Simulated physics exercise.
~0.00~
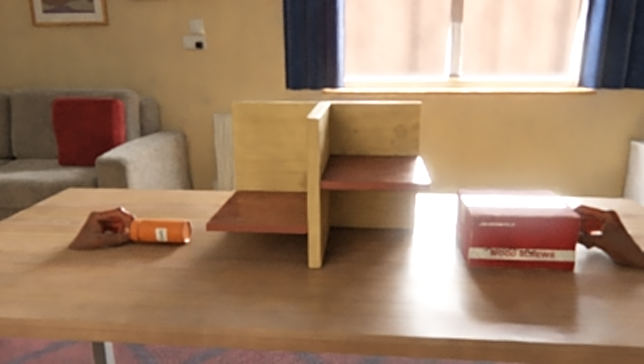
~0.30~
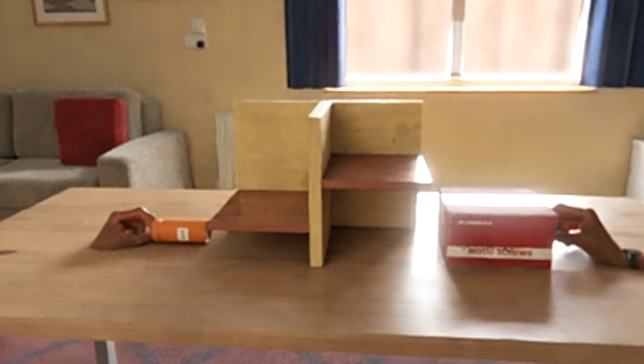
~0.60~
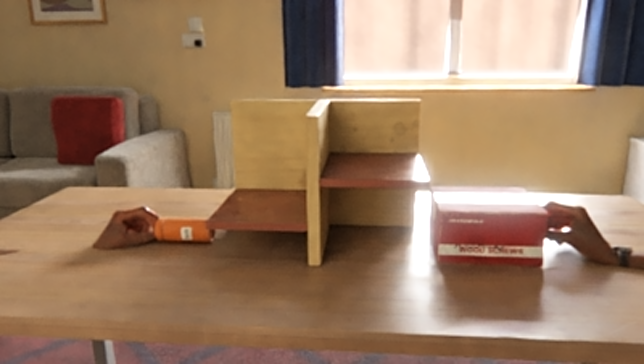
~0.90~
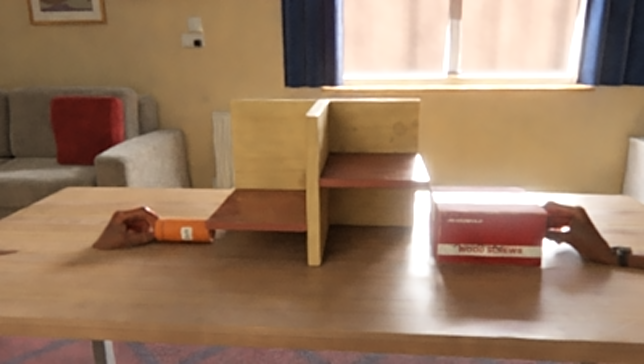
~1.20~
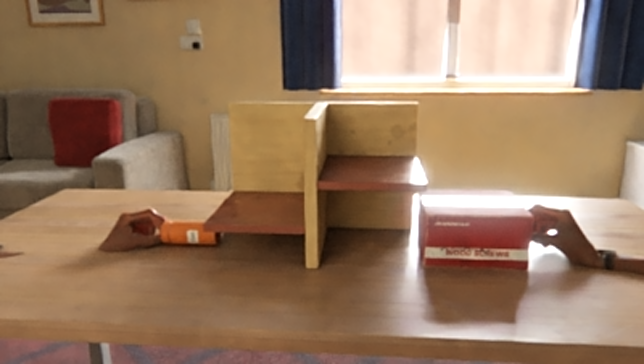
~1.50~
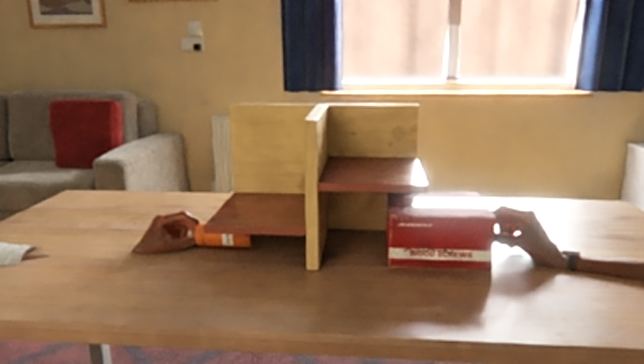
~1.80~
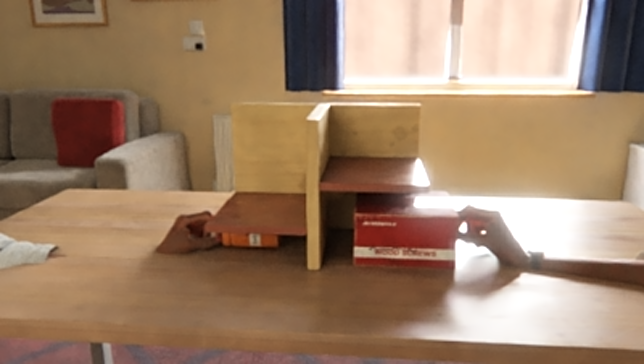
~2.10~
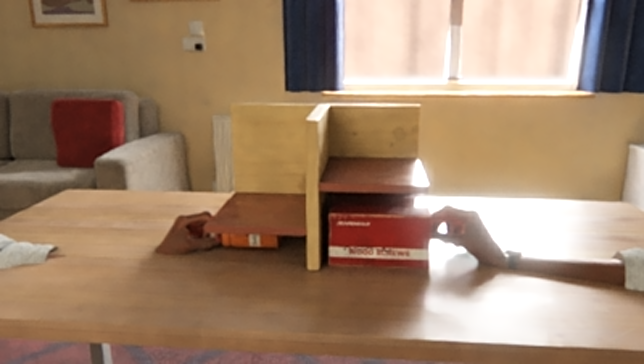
A small wooden rack with a tall pale divider and a reddish-brown shelf on each side, the left one lower, stands on a table in a living room, seen from the front by a slightly swaying camera. A hand at the left holds an orange container lying on its side, and a hand at the right holds a red box. Both hands push inward, pause briefly, then continue. The orange container slides under the left shelf first and stops there. The red box keeps moving left until it rests beneath the right shelf, the hand still touching it.
